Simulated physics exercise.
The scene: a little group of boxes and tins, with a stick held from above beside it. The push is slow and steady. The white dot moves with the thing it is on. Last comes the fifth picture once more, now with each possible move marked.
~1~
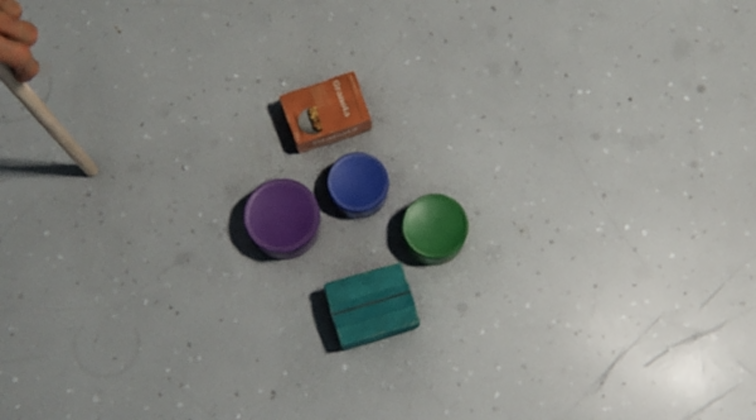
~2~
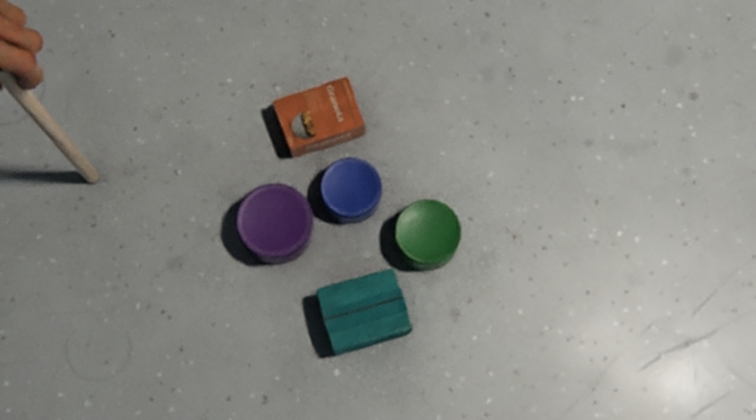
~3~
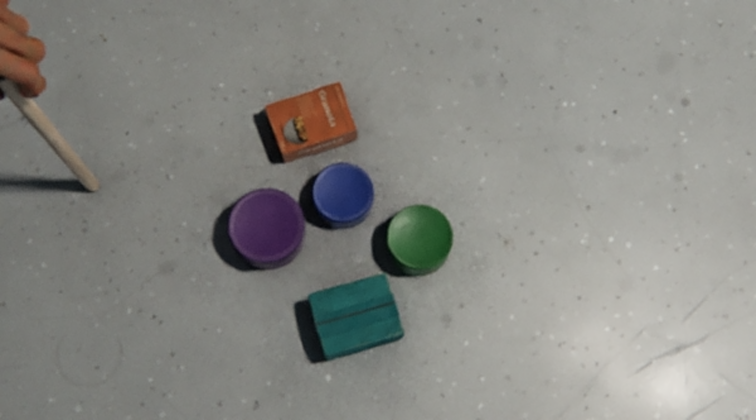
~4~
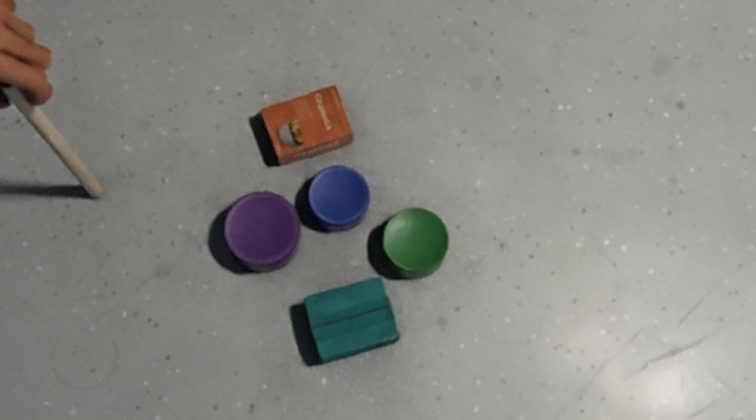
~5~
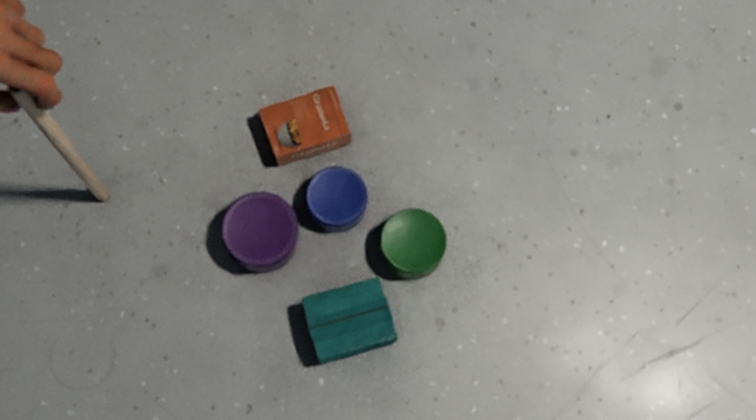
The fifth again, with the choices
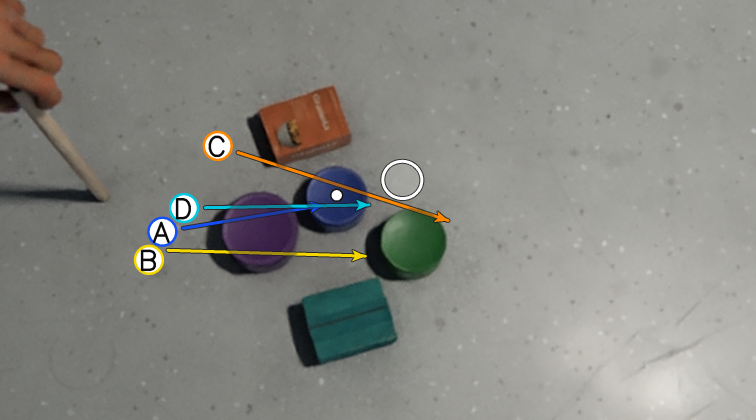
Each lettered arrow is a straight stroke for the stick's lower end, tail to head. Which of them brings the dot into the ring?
Push along D.
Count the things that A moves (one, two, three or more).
In all, two.
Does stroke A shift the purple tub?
On that stroke, yes.
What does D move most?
It is the blue jar.
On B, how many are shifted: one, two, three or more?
Two.
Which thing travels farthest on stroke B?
The purple tub.
On the marked copy, A from (183, 228) to (323, 205); B from (168, 250) to (365, 256); C from (238, 152) to (448, 221); D from (205, 208) to (369, 205); the ring at (402, 180); the white dot at (337, 195).
Taking D. A third of the way, foot of the stick (265, 207); blue jar (337, 200); purple tub (275, 243).
Two thirds of the way, foot of the stick (324, 206); blue jar (361, 199); purple tub (277, 244).
When it is over, foot of the stick (369, 206); blue jar (404, 189); purple tub (277, 244); the dot on the blue jar is in the ring.
As for the rest, A leaves the dotted thing at (360, 197); B leaves the dotted thing at (377, 164); C leaves the dotted thing at (359, 226).
